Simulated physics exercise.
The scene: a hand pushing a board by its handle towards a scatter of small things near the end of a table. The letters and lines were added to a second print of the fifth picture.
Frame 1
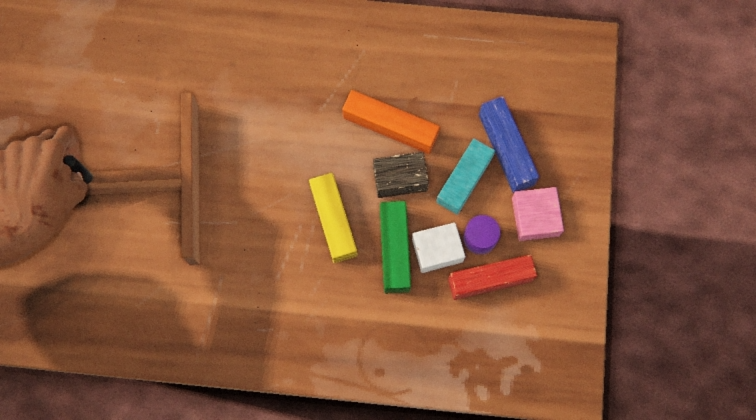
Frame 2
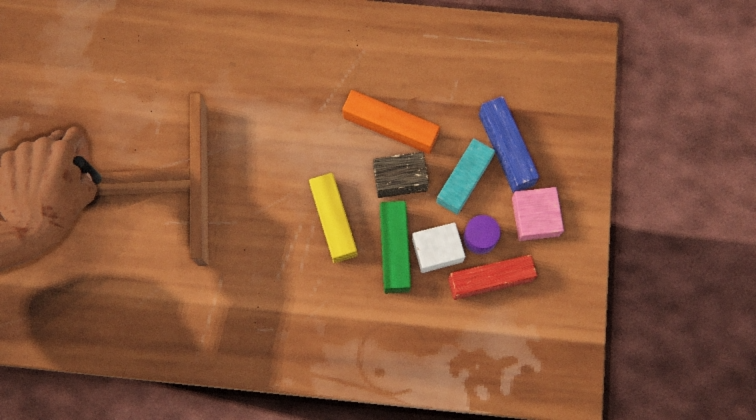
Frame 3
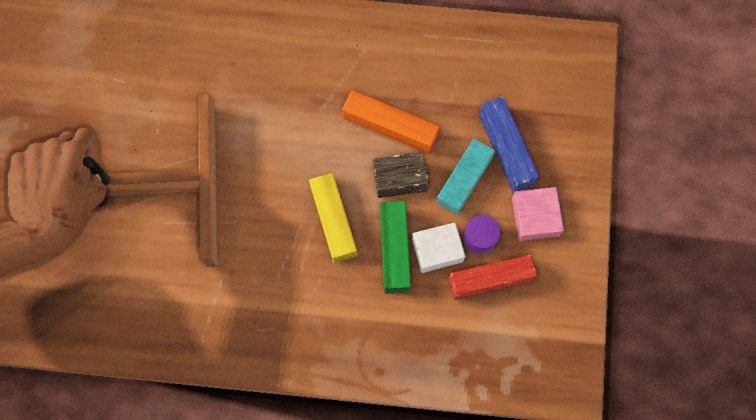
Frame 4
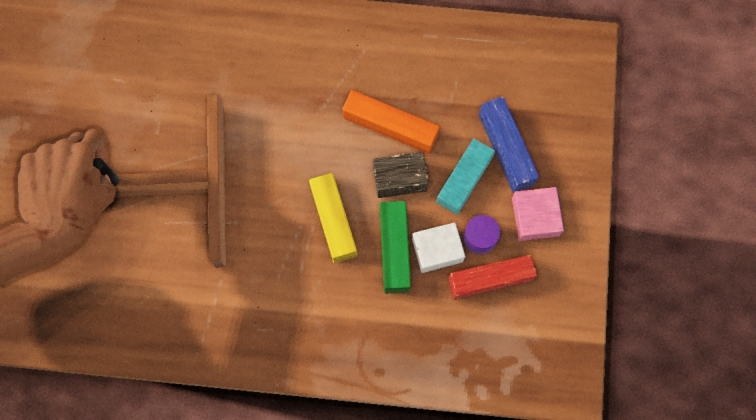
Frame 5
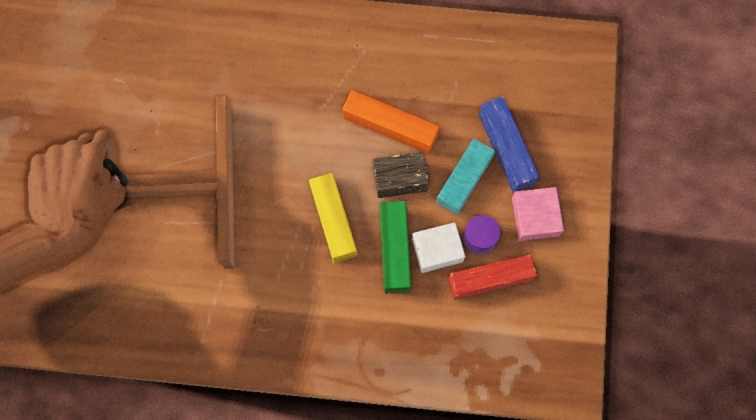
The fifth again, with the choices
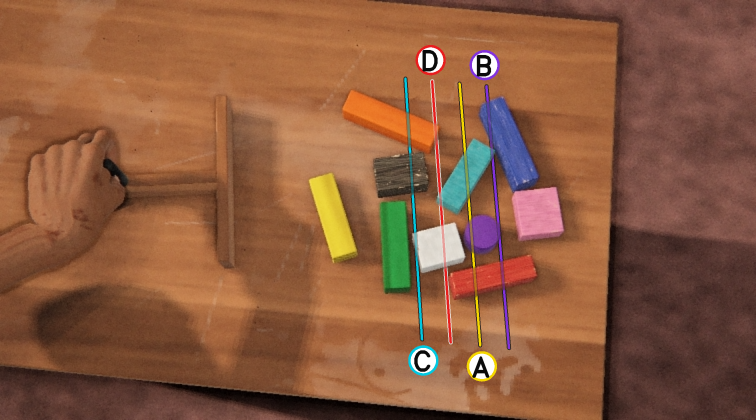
A hand slowly pushing a wooden board by its handle rightwards across a tabletop, towards colourful blocks that stay still.
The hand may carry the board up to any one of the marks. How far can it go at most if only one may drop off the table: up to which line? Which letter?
The farthest such stop is B.
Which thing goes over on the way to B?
The purple tin goes over.
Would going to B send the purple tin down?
Yes.
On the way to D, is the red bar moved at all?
Yes.
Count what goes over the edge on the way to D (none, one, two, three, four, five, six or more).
In all, none.
On the marked copy, A at (470, 210); B at (497, 213); C at (413, 204); D at (441, 207).
Following B. Soon after the start, board (320, 186); yellow stick (341, 218); pink block (538, 214).
Later, board (418, 195); pink block (558, 211); purple tin (538, 241).
In the end, board (497, 203); purple tin over the edge; red bar (602, 289); one fallen.
As for the rest, A is within the limit but short; C is within the limit but short; D is within the limit but short.
